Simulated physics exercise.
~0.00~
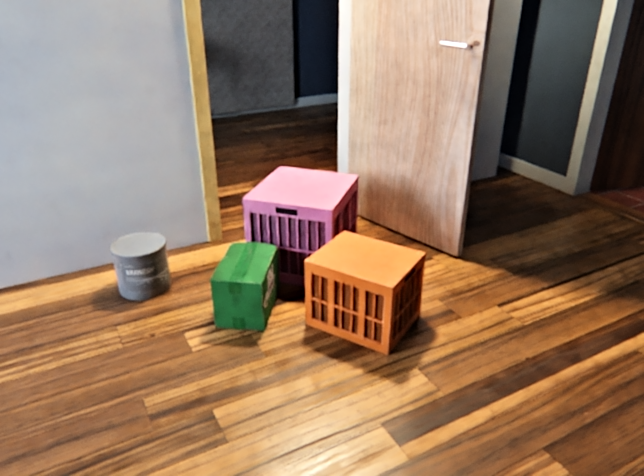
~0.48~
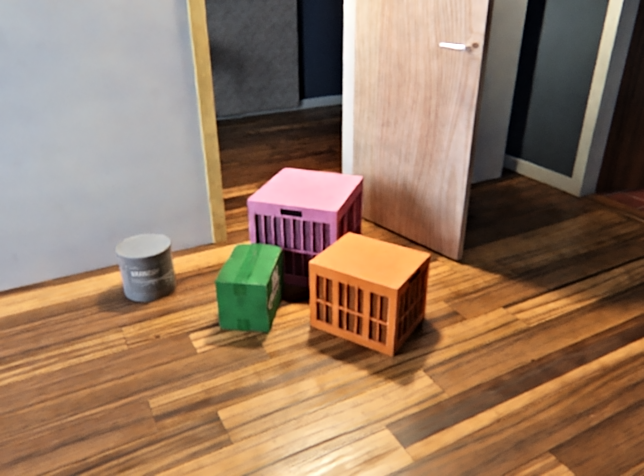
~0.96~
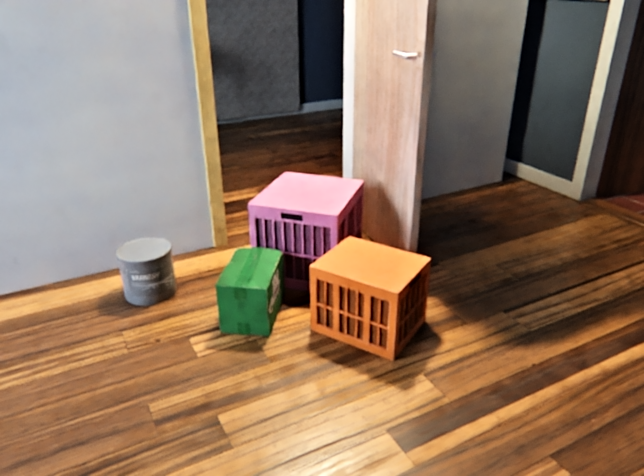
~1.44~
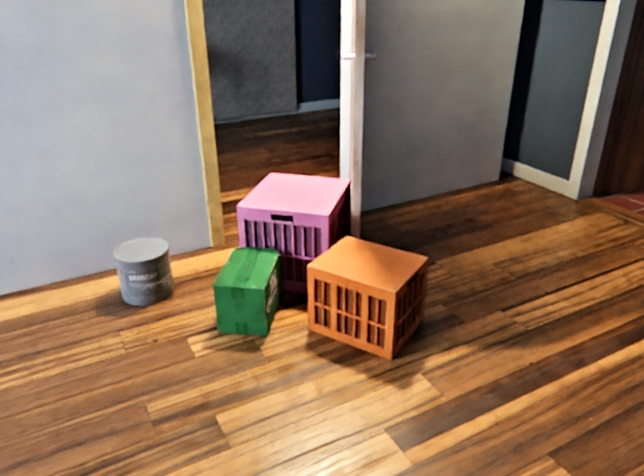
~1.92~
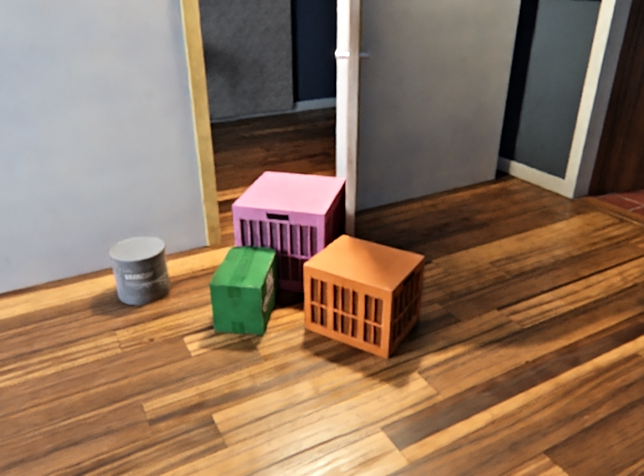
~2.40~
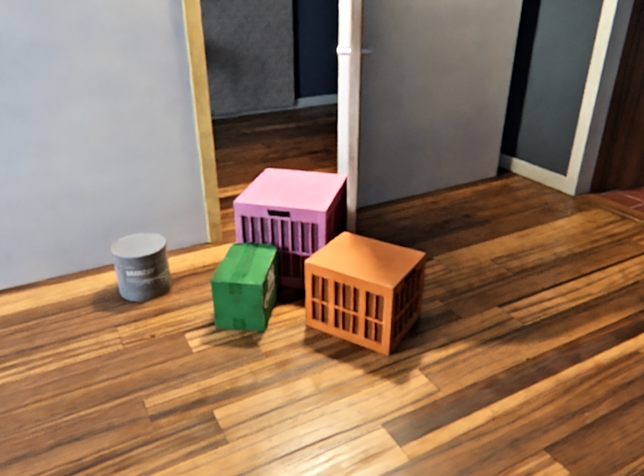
A pale wooden door stands wide open at a doorway in a room with a striped wood floor, seen from slightly above by a gently swaying camera. In front of the opening sits a pink chest, with a green parcel before it, an orange crate to the right and a grey pail off to the left by the wall. The door swings leftward, narrowing until its edge faces the viewer. As it reaches the pink chest, the chest shifts slightly left. The door then stays partly open beside the chest, while the parcel, crate and pail remain in place.
